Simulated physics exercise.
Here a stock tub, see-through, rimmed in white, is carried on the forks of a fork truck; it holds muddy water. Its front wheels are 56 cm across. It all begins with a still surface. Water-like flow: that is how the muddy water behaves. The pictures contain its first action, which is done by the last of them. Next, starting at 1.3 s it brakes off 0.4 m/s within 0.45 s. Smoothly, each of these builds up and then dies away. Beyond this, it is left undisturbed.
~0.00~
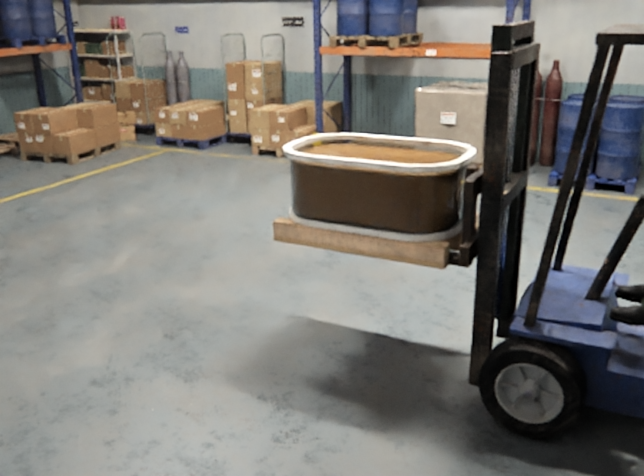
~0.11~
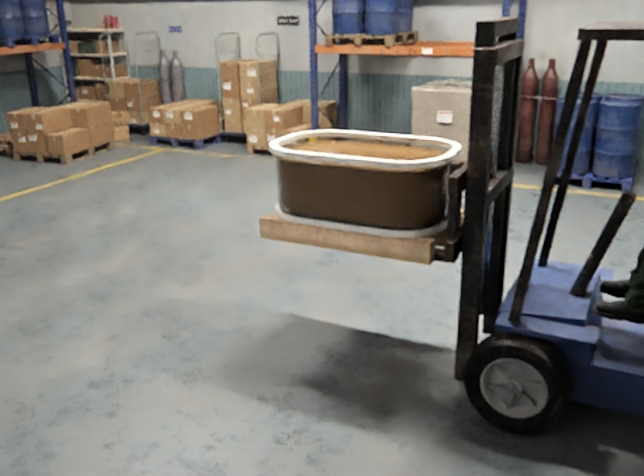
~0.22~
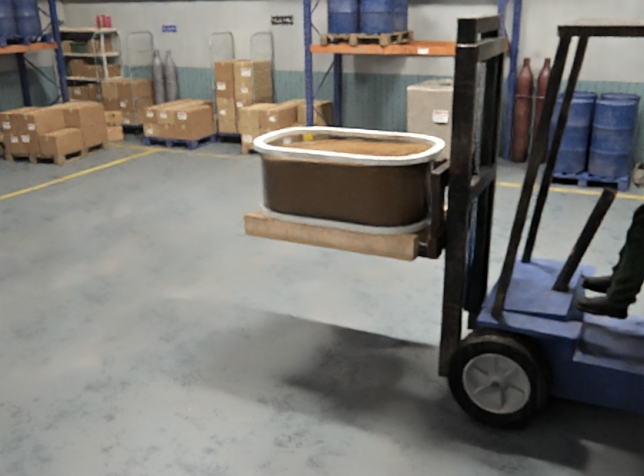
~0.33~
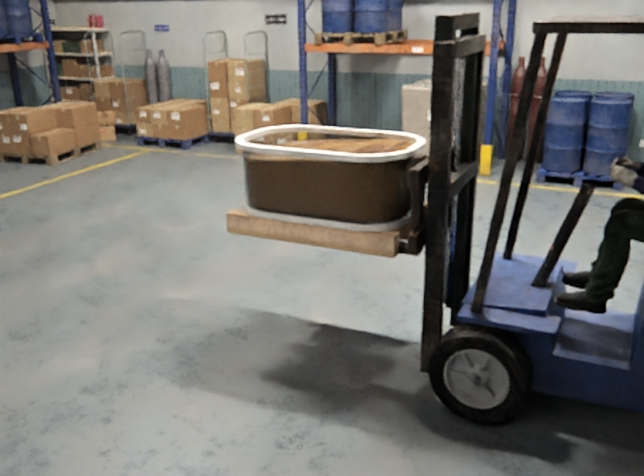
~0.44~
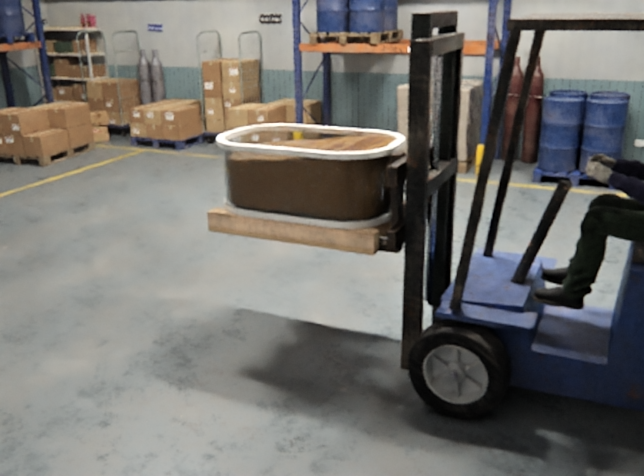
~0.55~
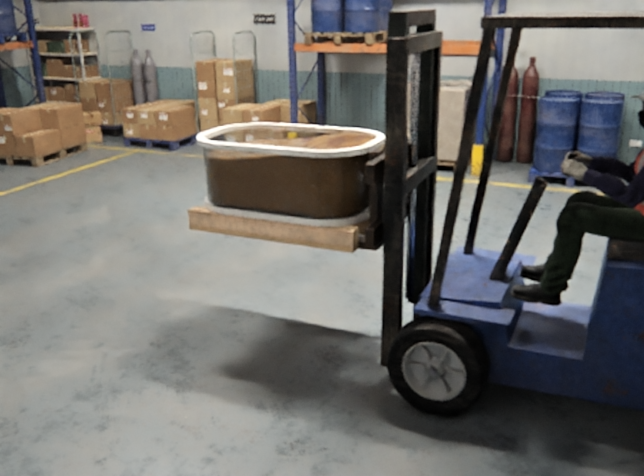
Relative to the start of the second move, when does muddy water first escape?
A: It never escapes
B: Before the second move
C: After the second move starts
It never escapes (A).
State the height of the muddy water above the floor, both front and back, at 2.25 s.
Measured: Front = 36 cm, back = 36 cm.
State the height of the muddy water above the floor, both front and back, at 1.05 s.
Front level 42 cm, back level 30 cm.
By 1.05 s it stands 30 cm high behind and 42 cm in front; all of it is still inside.
By 1.65 s it stands 33 cm high behind and 36 cm in front; all of it is still inside.
By 2.25 s it stands 36 cm high behind and 36 cm in front; all of it is still inside.
By 4.74 s all of it is still inside.
